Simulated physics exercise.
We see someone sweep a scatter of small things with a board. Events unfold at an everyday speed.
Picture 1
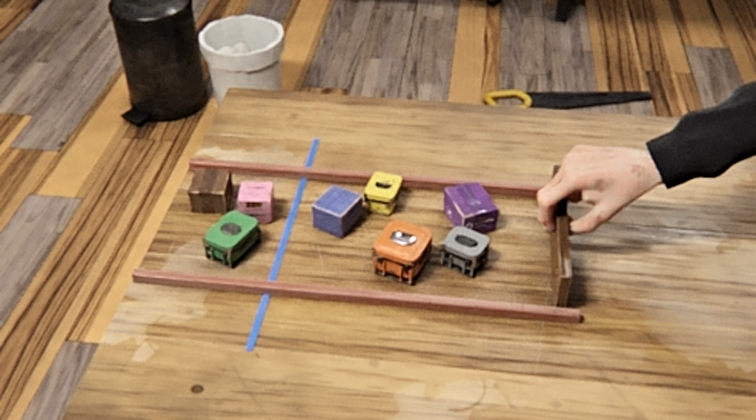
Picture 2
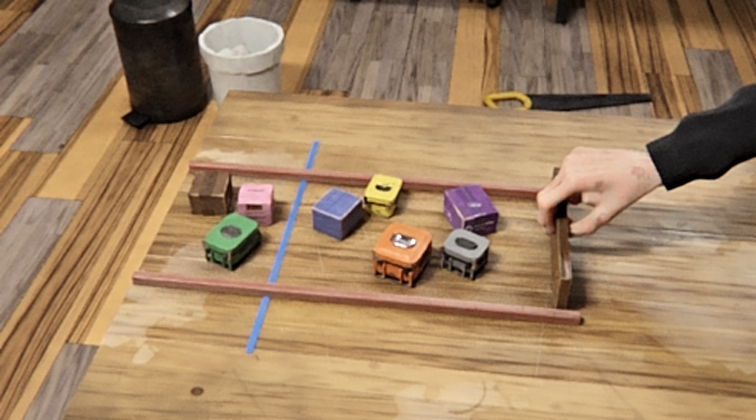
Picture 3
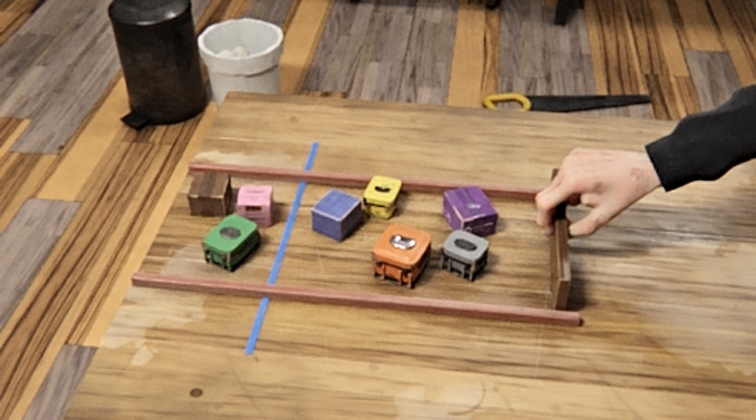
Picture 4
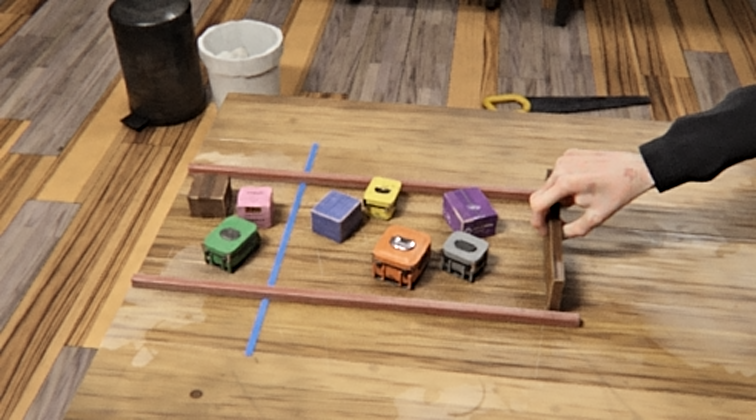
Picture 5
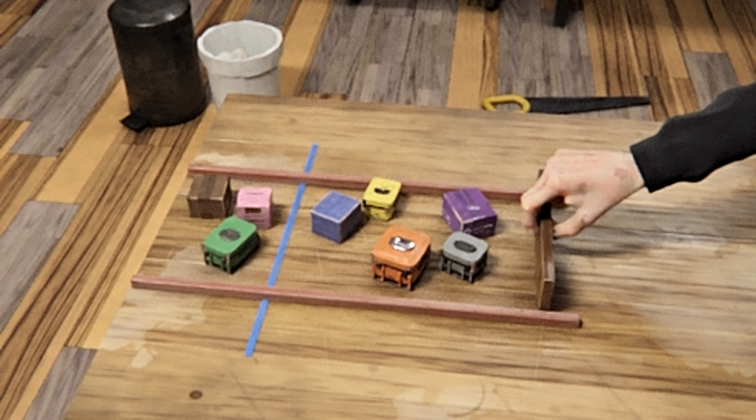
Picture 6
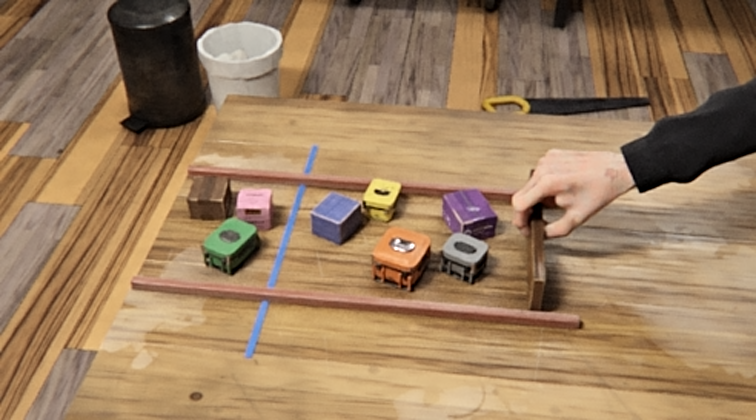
A hand in a dark sleeve slid an upright wooden board a short way left between two rails on a table, while the eight small colored boxes and cases in front of it stayed put.
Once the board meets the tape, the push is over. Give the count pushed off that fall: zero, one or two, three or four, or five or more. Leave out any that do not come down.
The pieces that drop number zero in all.
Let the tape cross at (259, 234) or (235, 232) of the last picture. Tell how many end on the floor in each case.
Tallies: 1, 3.
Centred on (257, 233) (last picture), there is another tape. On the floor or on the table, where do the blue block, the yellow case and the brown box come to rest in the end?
Okay, the blue block sits tight, the yellow case sits tight, and the brown box plunges.
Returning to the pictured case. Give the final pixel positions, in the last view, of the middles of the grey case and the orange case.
(261, 247) and (218, 246), roughly.
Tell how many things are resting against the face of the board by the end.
The number is 2.
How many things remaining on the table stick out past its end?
Count of overhanging things: 1.
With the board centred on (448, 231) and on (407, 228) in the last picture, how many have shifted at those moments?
Counting first: 3, next 4.
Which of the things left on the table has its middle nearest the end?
Foremost is the brown box.
Early on, none off yet; brown box at rest near (210, 198); green case at rest near (231, 246); pink box at rest near (256, 210).
A while later, none off yet; brown box moving near (200, 197); green case travelled a little near (212, 247); pink box travelled about its own width near (231, 209).
Finally, the number that fall off is zero.
